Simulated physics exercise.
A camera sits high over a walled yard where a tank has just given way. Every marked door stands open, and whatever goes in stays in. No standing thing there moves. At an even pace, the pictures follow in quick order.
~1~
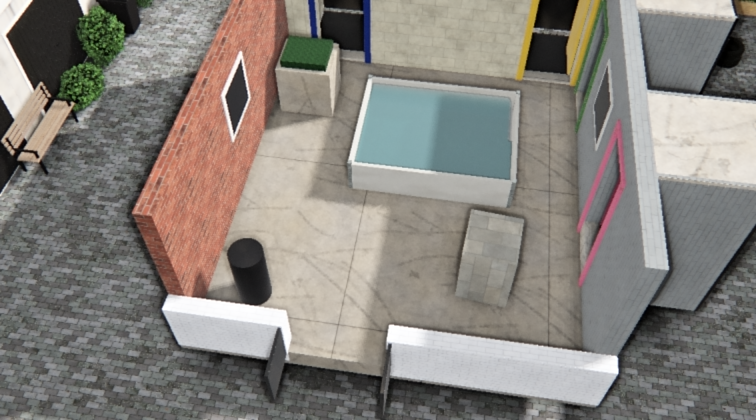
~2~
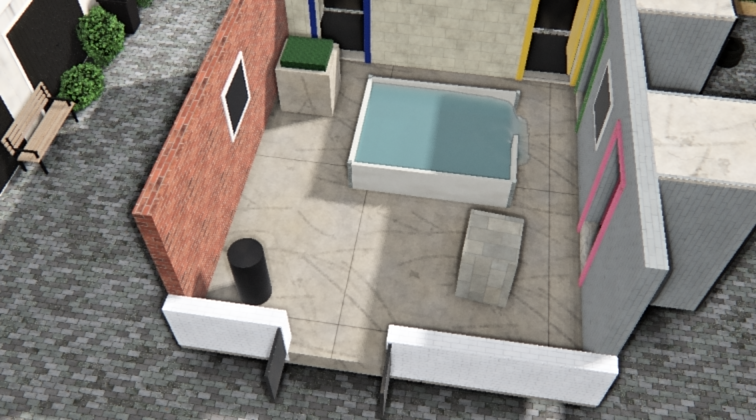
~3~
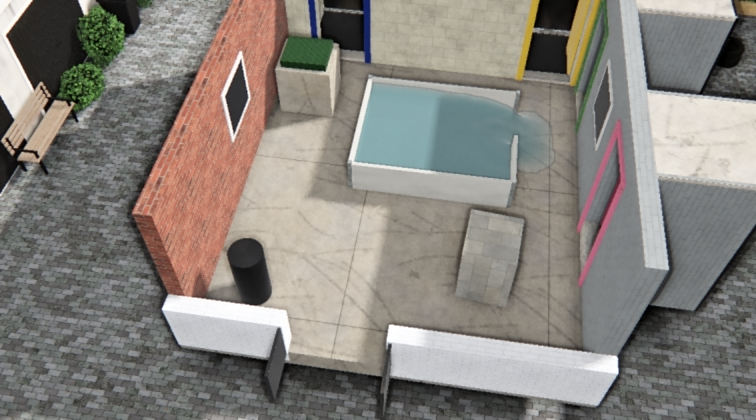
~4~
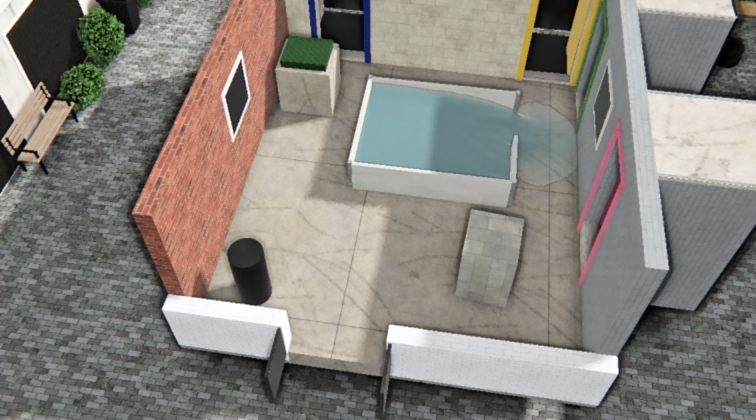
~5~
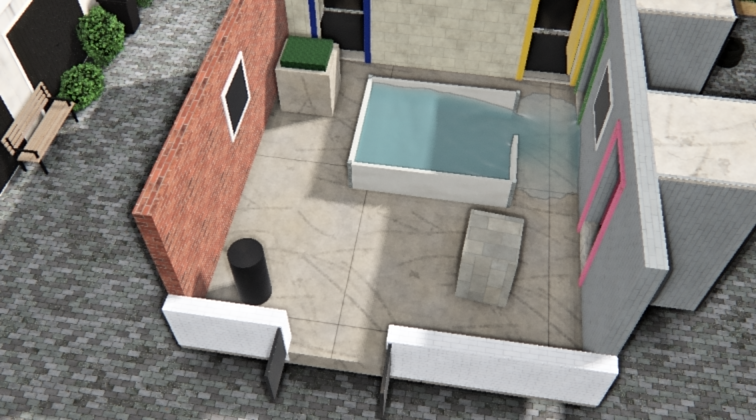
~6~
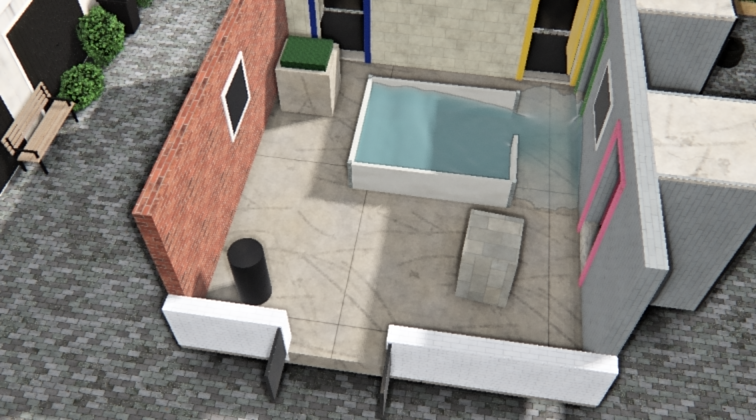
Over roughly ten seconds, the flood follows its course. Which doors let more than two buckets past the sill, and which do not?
Result: The pink door ends up within two buckets; the yellow door ends up over two buckets; the blue door ends up within two buckets; the green door ends up over two buckets.
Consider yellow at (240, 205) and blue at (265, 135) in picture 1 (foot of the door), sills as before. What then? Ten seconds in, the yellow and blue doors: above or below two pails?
Yellow door: Stays below the line; blue door: Stays below the line.
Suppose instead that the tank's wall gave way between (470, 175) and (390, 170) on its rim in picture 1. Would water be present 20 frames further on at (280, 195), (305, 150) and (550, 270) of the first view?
Unwetted, unwetted, submerged.
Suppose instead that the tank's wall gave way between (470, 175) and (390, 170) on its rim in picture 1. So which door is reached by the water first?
It's the door marked pink.
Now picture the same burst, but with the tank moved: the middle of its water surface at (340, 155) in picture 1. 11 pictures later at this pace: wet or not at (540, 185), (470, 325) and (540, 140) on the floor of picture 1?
Spot one is touched, spot two is not touched, spot three is touched.
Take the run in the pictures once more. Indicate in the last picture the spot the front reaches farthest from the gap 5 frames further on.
About (575, 269).
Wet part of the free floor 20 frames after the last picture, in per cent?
About 40 percent.
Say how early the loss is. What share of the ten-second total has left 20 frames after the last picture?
Around 50 %.
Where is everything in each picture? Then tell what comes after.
In the first frame, still water in the water tank at (437, 130).
In the second frame, the front is at (516, 163), out from the gap at (511, 132).
In the third frame, the front is at (548, 161), out from the gap at (511, 133).
In the fourth frame, water pours out at (511, 133) and has run to (576, 162).
In the fifth frame, the front is at (577, 189), out from the gap at (511, 133).
In the sixth frame, the front is at (577, 203), out from the gap at (511, 132).
A moment on, water covers 15 % of the floor; the pink door wet at the sill, nothing in, the yellow door under two buckets in, the blue door not reached, the green door over two buckets in.
Next, water covers 25 % of the floor; the pink door wet at the sill, nothing in, the yellow door over two buckets in, the blue door not reached, the green door far over two buckets in.
Then, water covers 40 % of the floor; the pink door wet at the sill, nothing in, the yellow door far over two buckets in, the blue door not reached, the green door far over two buckets in.
Later, water covers 75 % of the floor; the pink door wet at the sill, nothing in, the yellow door far over two buckets in, the blue door wet at the sill, nothing in, the green door far over two buckets in.
In the end, water covers 95 % of the floor; the pink door wet at the sill, nothing in, the yellow door far over two buckets in, the blue door wet at the sill, nothing in, the green door far over two buckets in.
